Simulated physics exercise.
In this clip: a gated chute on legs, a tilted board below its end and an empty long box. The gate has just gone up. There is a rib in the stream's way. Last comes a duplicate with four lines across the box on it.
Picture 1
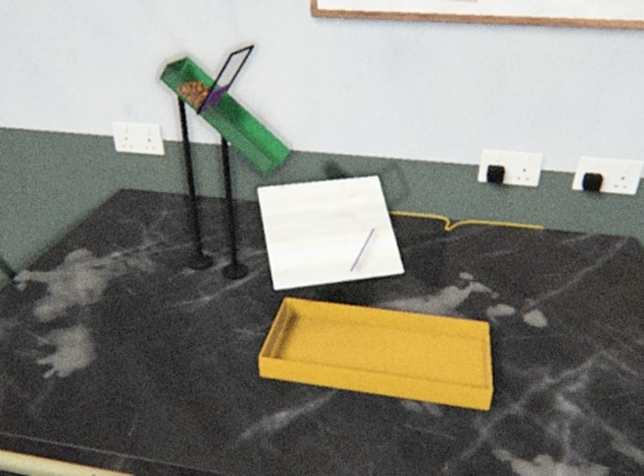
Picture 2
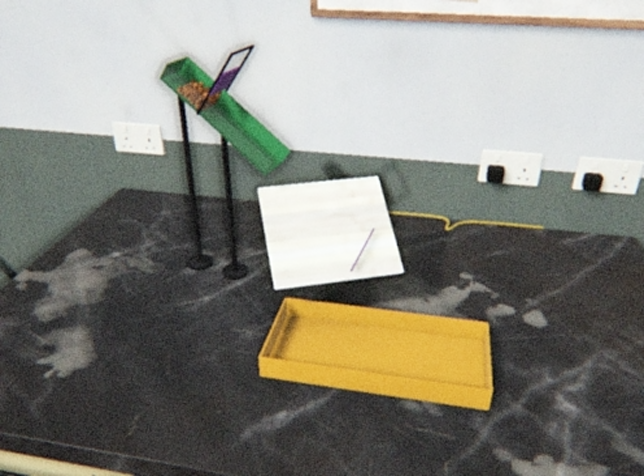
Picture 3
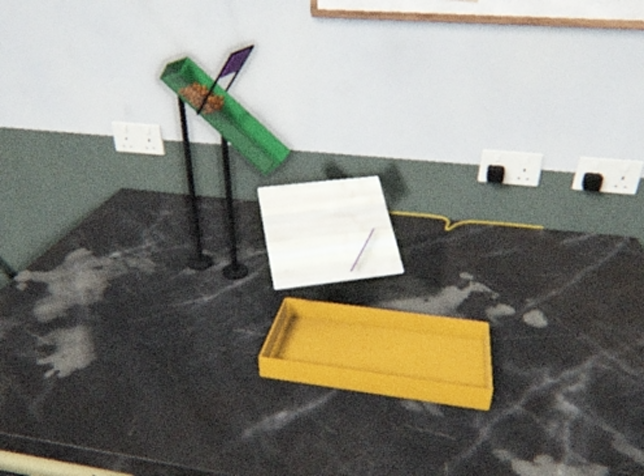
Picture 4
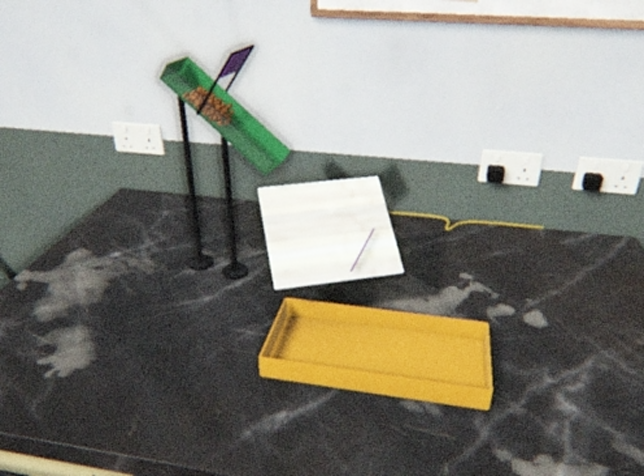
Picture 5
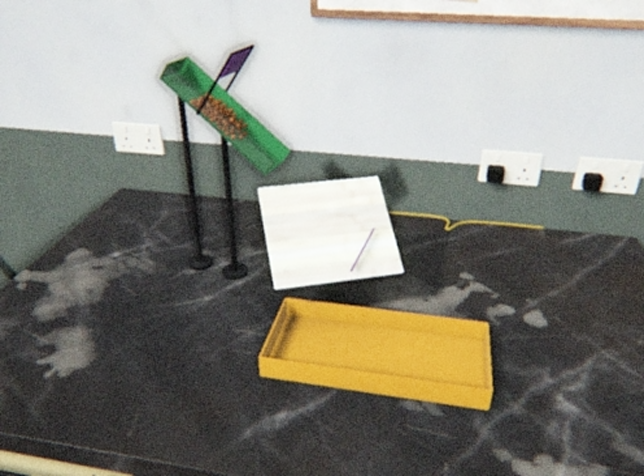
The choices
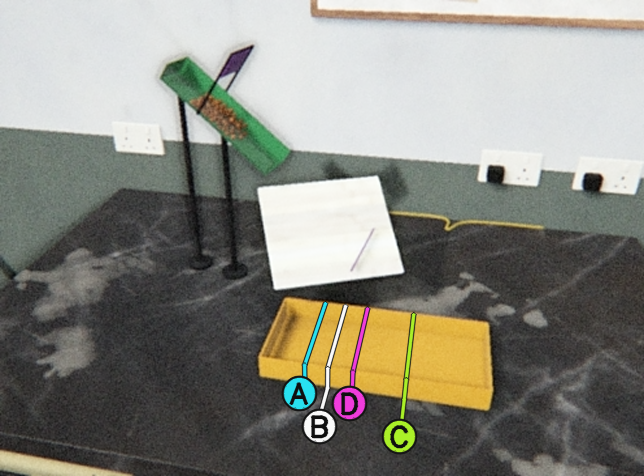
Small brown balls start to slide down a sloping green chute on black legs as its purple gate lifts, spreading partway along it; below, a tilted white board with a thin rib and an empty yellow box stay still.
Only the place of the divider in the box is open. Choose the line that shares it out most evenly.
I would pick line B.
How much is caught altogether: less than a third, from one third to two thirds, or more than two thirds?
About that: More than two thirds.
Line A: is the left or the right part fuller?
The right side.
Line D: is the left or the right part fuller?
Left.
On the marked copy, line A crosses the front rim at (304, 364); line B crosses the front rim at (327, 367); line C crosses the front rim at (406, 378); line D crosses the front rim at (353, 371).
With A, of what is caught, a stray few on the left of the divider, nearly all on the right.
With B, of what is caught, about half on the left of the divider, about half on the right.
With C, of what is caught, nearly all on the left of the divider, a stray few on the right.
With D, of what is caught, most on the left of the divider, a small part on the right.
